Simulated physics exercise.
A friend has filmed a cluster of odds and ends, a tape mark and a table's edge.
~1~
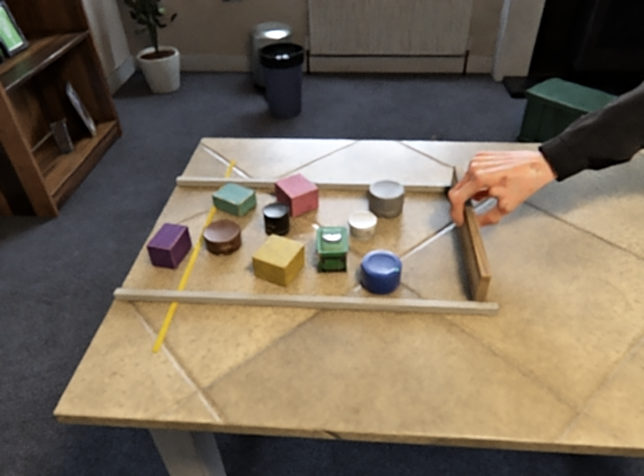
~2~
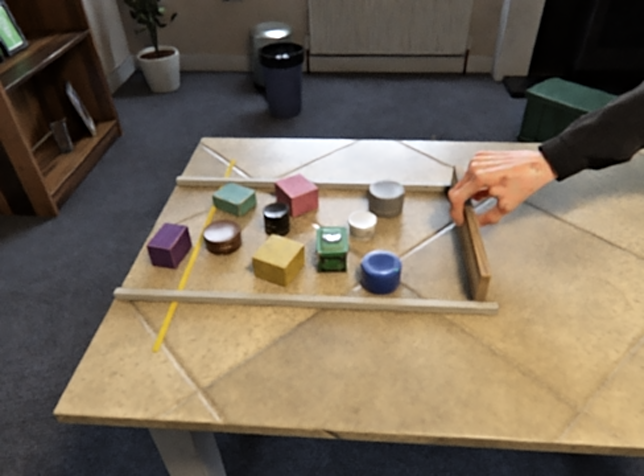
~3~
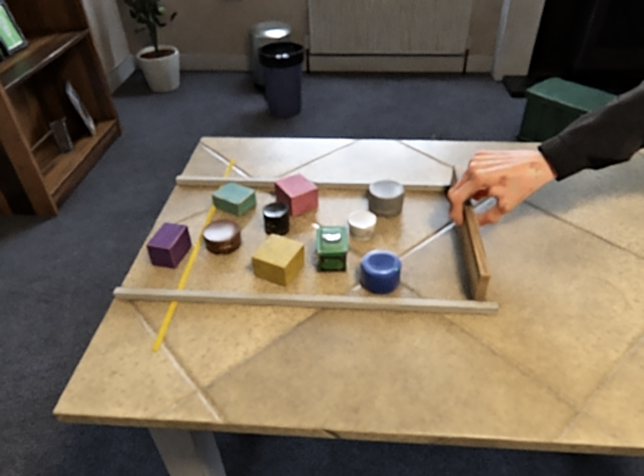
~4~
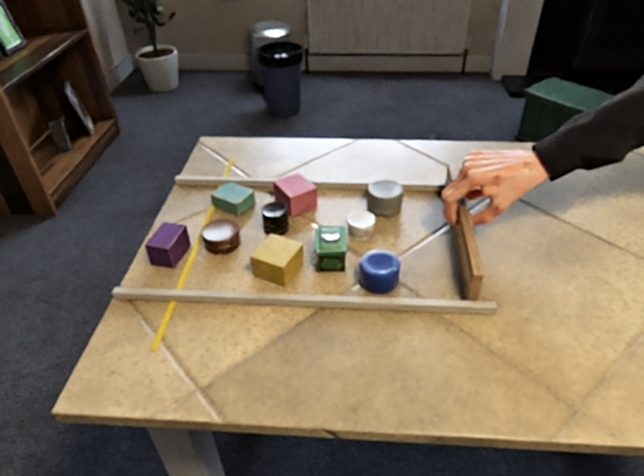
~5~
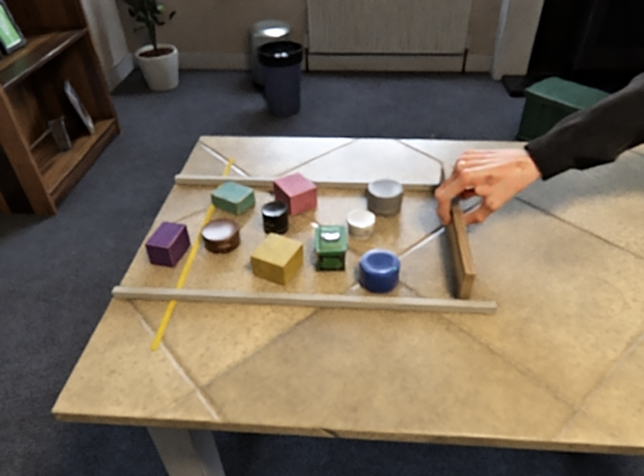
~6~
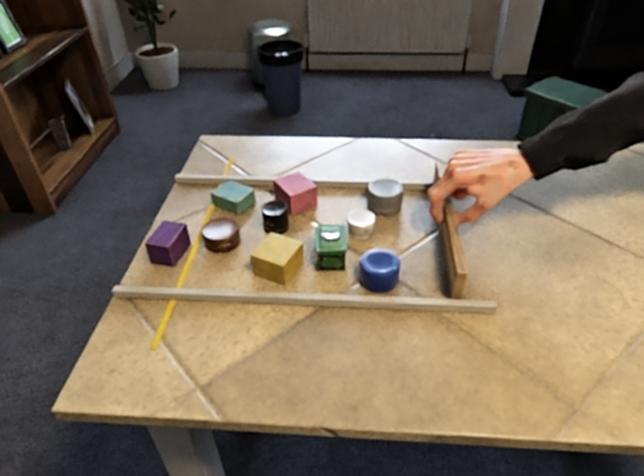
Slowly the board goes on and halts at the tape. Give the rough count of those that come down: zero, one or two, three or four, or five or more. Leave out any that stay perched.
In the end the number that fall off is one or two.
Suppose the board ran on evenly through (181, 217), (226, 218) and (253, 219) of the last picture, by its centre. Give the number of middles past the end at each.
Place by place, 6, 1 and 0.
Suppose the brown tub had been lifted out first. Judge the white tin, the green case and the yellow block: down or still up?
The white tin survives; the green case does not fall; the yellow block remains up.
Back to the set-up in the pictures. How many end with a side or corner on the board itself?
That makes 4.
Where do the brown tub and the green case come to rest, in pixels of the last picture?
First (155, 228), then (179, 238).
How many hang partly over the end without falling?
3 of them.
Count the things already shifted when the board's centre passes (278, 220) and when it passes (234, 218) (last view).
At the one place 9, at the other 10.
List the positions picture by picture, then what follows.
The first frame shows purple block (170, 246); turquoise block (235, 200); brown tub (223, 238); board (467, 227); tape (203, 234).
The second frame shows turquoise block (235, 199); green case (332, 249).
The third frame shows brown tub (223, 237); black tub (277, 219).
The fourth frame shows purple block (169, 245); yellow block (278, 260).
The fifth frame shows turquoise block (233, 198); grey lid (385, 197).
The sixth frame shows purple block (169, 243); turquoise block (233, 197); brown tub (222, 235); board (447, 225); tape (202, 232).
Early on, none off yet; purple block at rest near (169, 243); turquoise block at rest near (233, 197); brown tub at rest near (222, 235).
A while later, none off yet; purple block at rest near (169, 243); turquoise block travelled about its own width near (199, 195); brown tub travelled a little near (212, 231).
Finally, the number that fall off is one or two; lost, turquoise block and purple block.
